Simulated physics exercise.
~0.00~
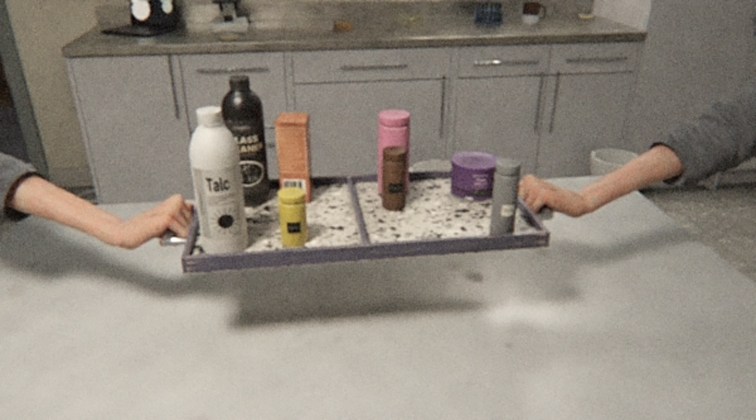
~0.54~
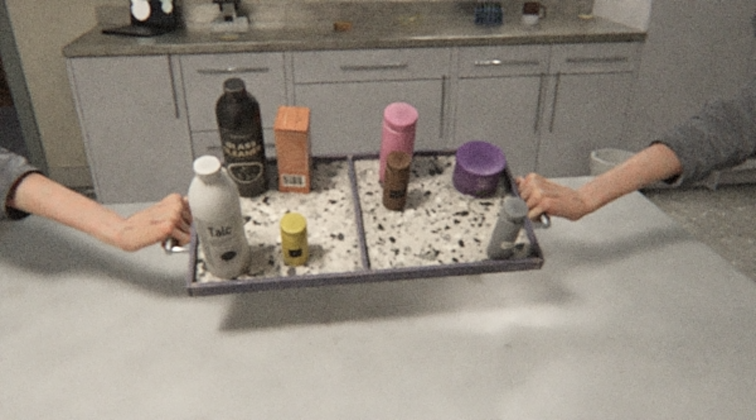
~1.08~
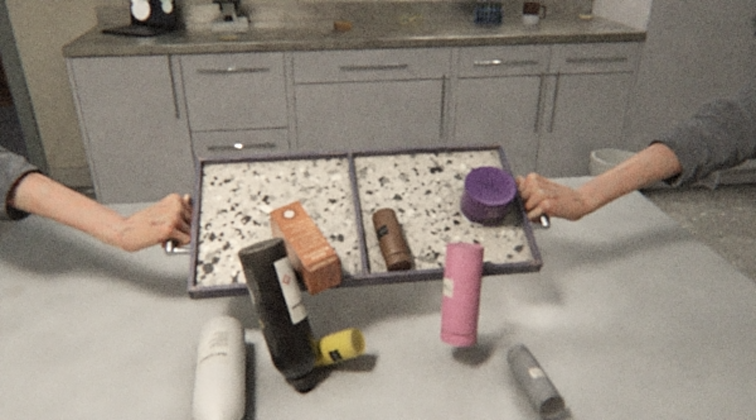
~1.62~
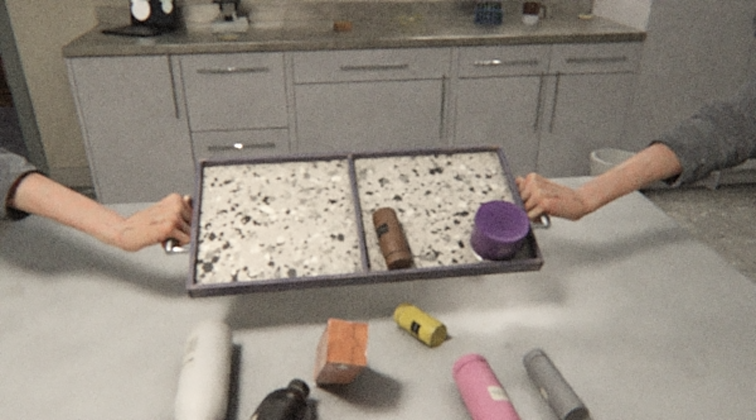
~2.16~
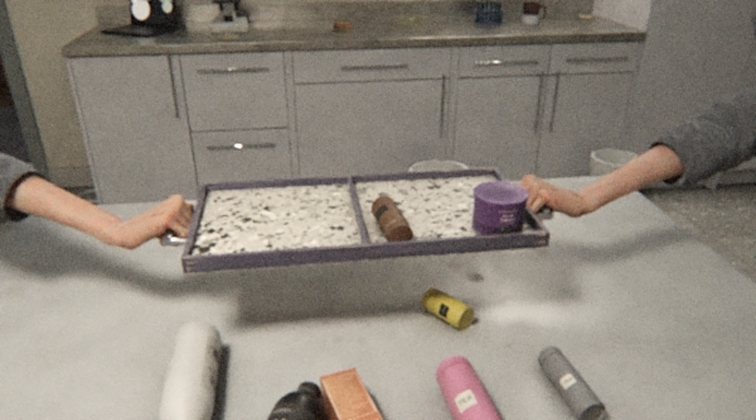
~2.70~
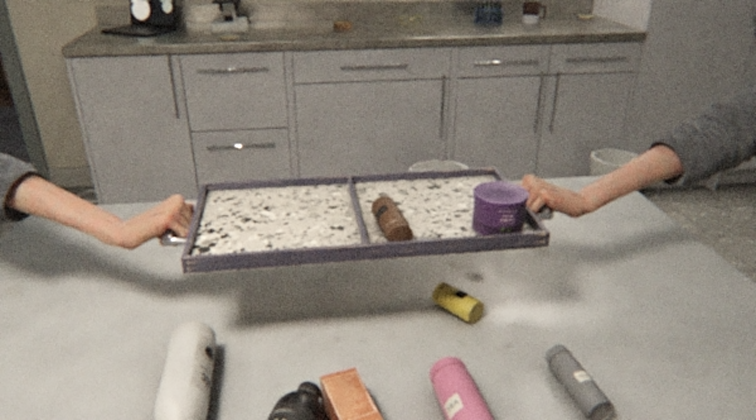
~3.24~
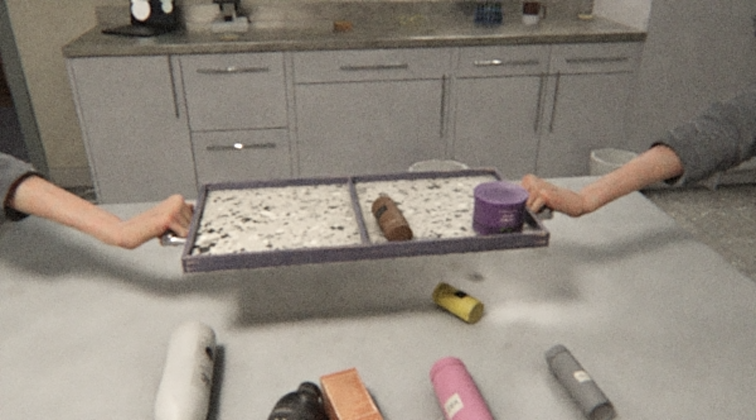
Six of the eight containers toppled off a tray onto the table when two hands tipped its near edge down. Once it was levelled again, only the fallen brown shaker and the purple tub, which had slid nearer the front but stayed upright, remained aboard.
